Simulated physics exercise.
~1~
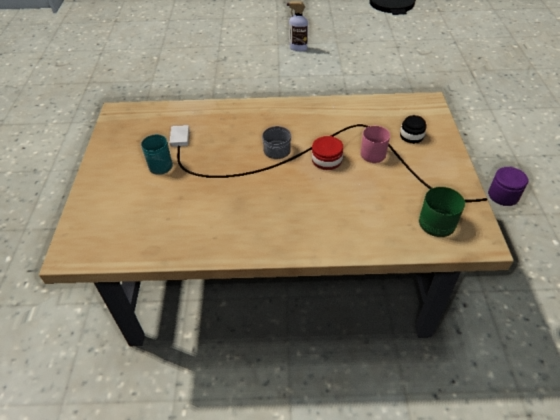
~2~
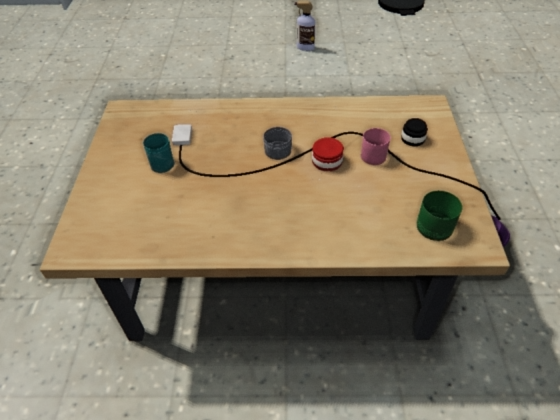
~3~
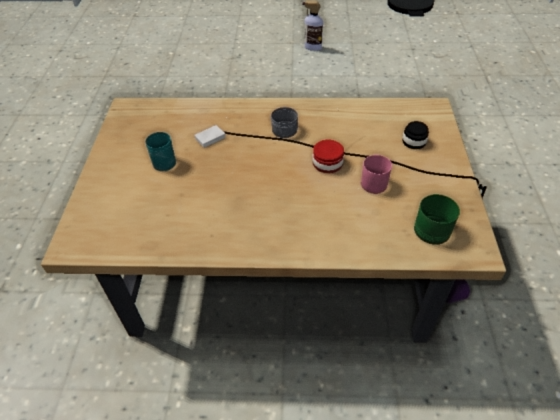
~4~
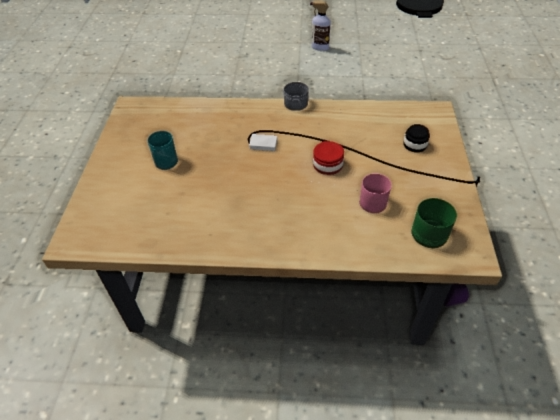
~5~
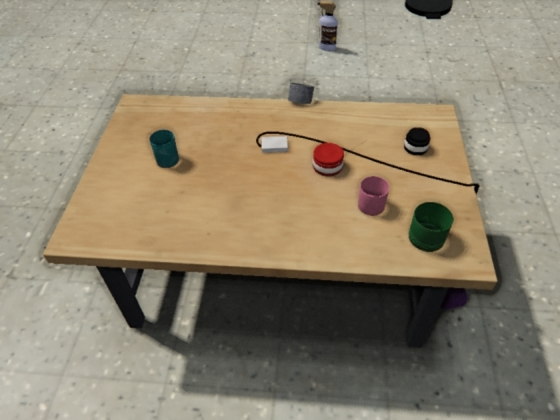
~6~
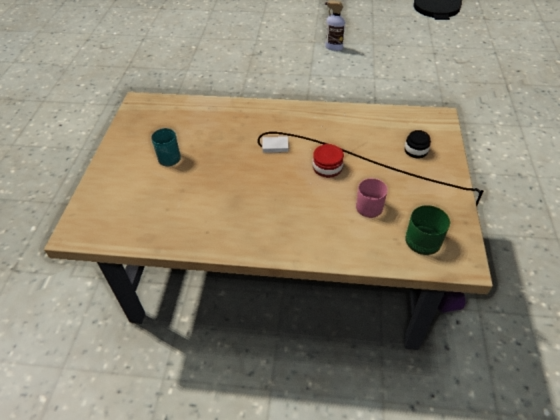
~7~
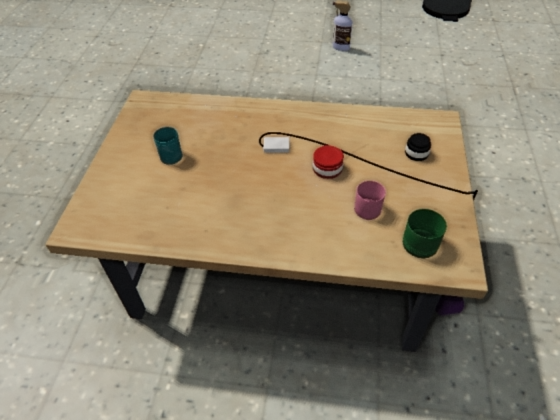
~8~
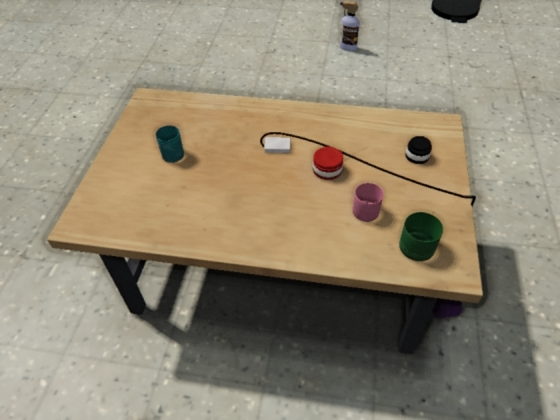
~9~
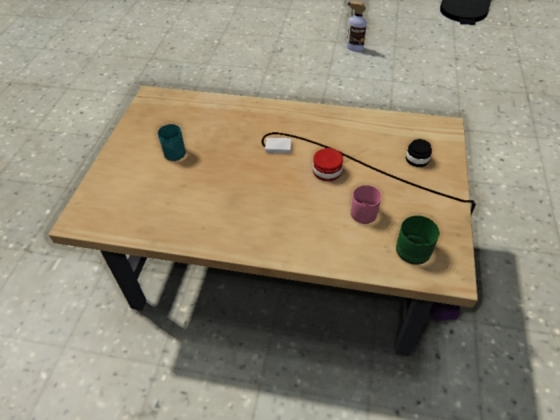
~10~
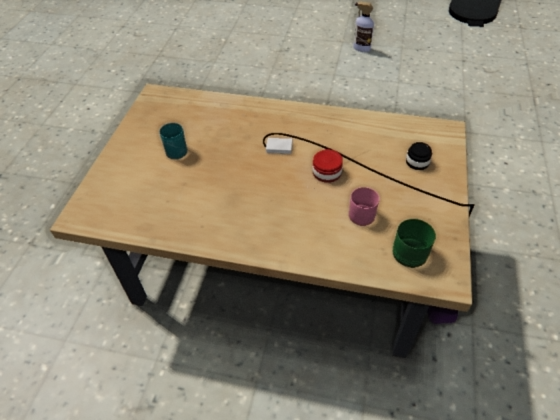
A purple speaker drops off the right end of a wooden table, pulling the black cable that joins it to a small white phone. The table stands on a pale tiled floor, seen from above and in front, with a teal cup at left, a grey cup and red canister near the middle, and pink and green cups and a black jar at right. The phone slides right, the grey cup is pushed to the back edge, and the pink cup shifts toward the front. The grey cup tips over the far edge and disappears. The phone stops beside the red canister, still on the table, while the speaker lies below, mostly hidden.
